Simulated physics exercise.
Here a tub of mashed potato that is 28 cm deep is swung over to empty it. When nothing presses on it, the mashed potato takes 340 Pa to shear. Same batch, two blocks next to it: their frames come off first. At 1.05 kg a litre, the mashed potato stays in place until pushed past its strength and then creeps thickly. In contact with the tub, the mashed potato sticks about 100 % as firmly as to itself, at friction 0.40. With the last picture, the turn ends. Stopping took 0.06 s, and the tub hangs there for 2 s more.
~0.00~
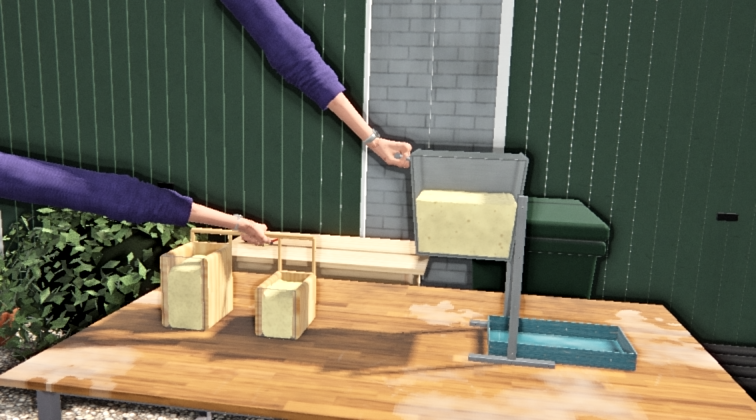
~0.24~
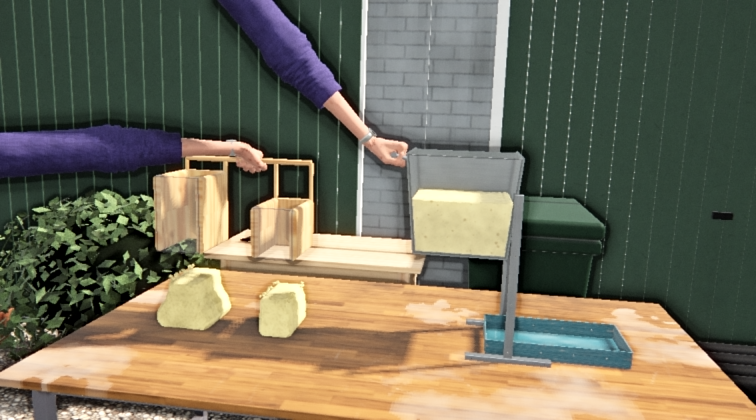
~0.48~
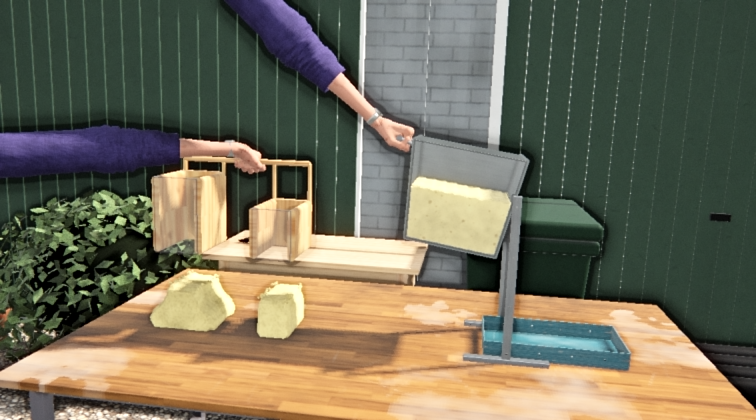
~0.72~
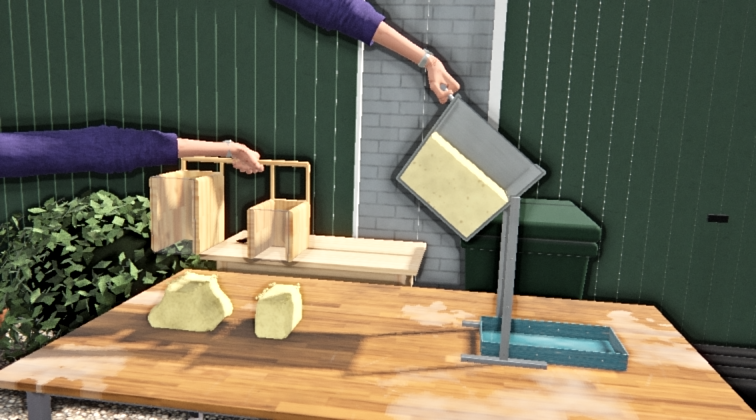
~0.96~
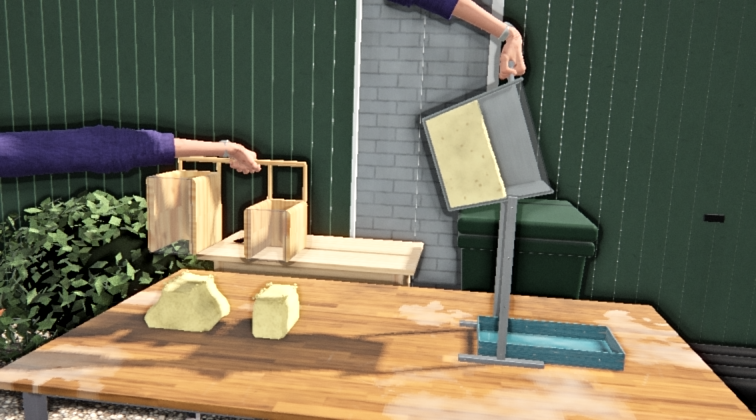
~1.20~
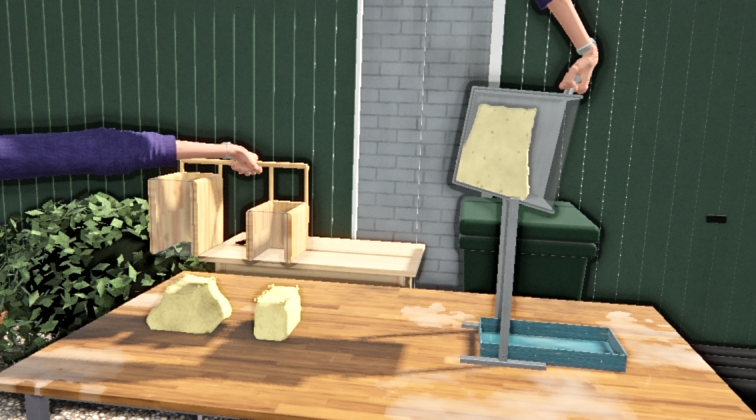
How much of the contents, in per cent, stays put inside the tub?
About 43 per cent.
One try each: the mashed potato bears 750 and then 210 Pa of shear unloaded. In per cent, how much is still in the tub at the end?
Try one gives 95 per cent, try two gives 35 per cent.
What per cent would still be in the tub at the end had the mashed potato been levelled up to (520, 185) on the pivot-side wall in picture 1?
About 30 per cent.
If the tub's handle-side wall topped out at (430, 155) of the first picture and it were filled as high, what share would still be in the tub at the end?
Near 50 per cent.
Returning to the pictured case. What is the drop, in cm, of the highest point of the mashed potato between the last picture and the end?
The top ends up some 16 cm below its level in the last picture.
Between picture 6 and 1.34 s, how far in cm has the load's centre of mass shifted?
Around 8 centimetres.
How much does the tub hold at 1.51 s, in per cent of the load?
Near 55 in a hundred.
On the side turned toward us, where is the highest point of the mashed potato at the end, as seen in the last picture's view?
Around (492, 166).
After 1.34 s, the tub is at 99 degrees and holds 97 %.
After 1.51 s, the tub is at 99 degrees and holds 56 %.
After 1.68 s, the tub is at 99 degrees and holds 44 %.
After 1.85 s, the tub is at 99 degrees and holds 43 %.
After 3.20 s, at the end, the tub is at 99 degrees and holds 43 %.
